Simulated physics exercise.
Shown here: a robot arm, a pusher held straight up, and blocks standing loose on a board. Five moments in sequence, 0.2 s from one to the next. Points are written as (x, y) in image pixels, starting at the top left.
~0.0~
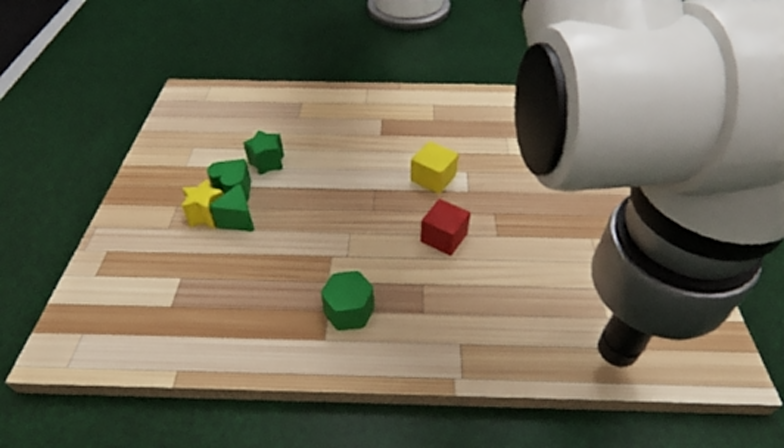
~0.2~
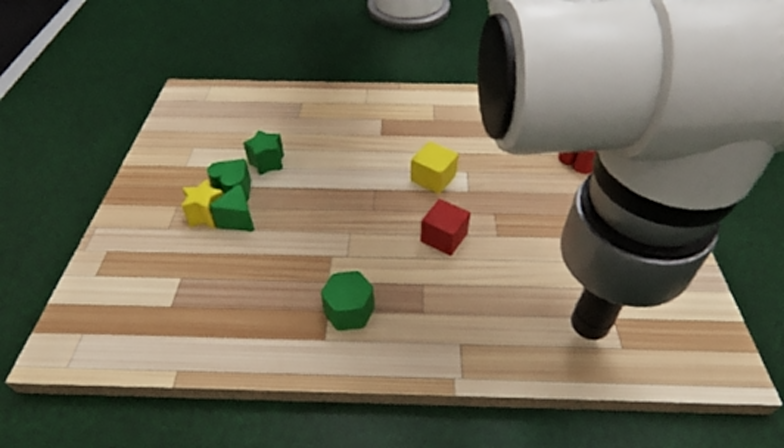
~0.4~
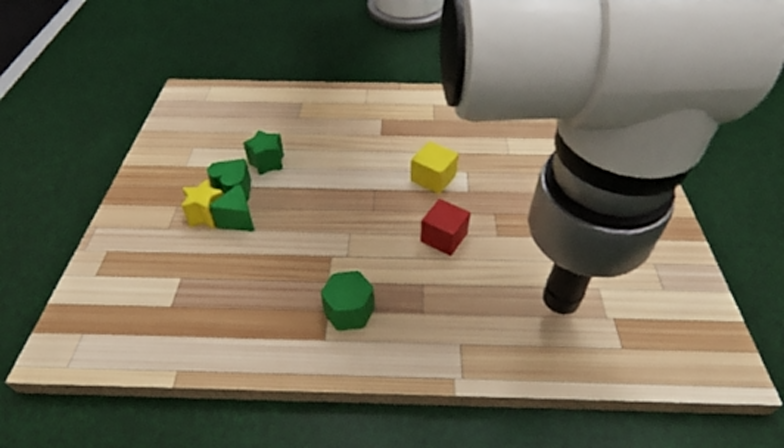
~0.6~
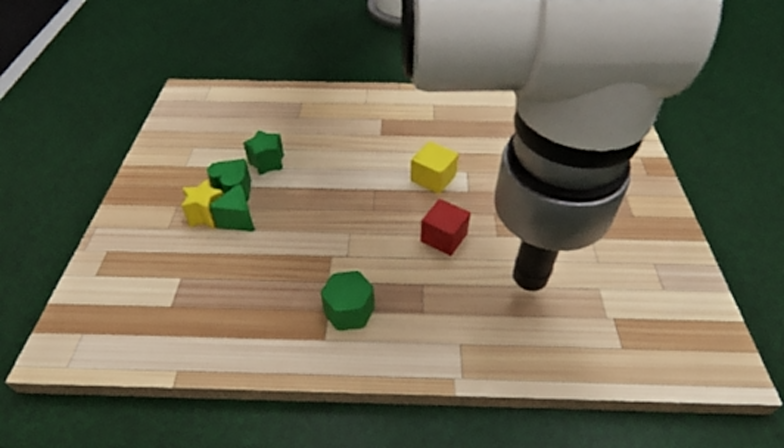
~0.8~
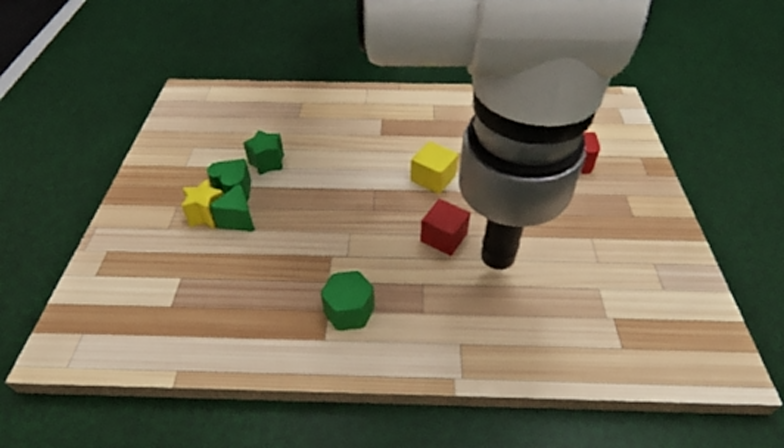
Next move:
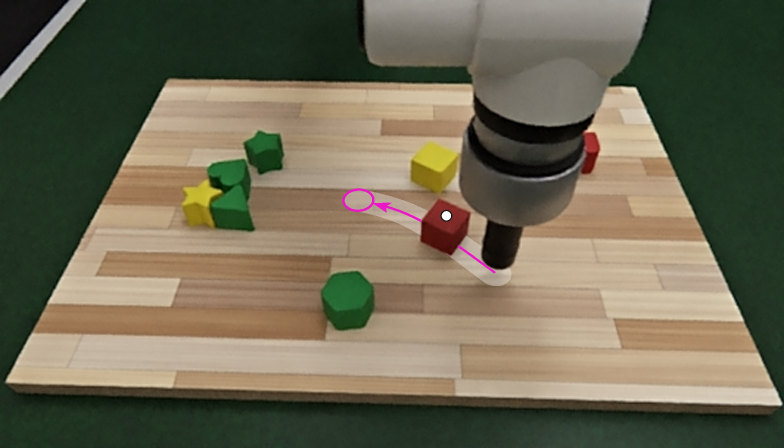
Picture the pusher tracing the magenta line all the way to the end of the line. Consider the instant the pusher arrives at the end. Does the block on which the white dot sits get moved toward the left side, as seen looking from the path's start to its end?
No
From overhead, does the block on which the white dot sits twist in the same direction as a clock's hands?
Yes - that is the case.
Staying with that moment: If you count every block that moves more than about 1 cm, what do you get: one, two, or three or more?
It should be one, as far as I can tell.
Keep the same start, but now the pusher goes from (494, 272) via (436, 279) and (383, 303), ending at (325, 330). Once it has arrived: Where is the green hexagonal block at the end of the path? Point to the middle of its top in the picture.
At (281, 301).
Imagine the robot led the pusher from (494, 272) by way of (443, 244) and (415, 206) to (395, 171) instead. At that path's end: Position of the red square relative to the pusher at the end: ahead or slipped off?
When the path ends, it will sit ahead of the pusher.
The drawn path runs from (494, 272) over (429, 226) to (358, 200); the dot is on the red square.
What follows on the original path. One third of the way, pusher (452, 225); red square (427, 201).
Two thirds of the way, pusher (406, 198); red square (389, 172), turned 30° clockwise.
At the end, pusher (357, 185); yellow square not moved; red square (366, 157), turned 70° clockwise.
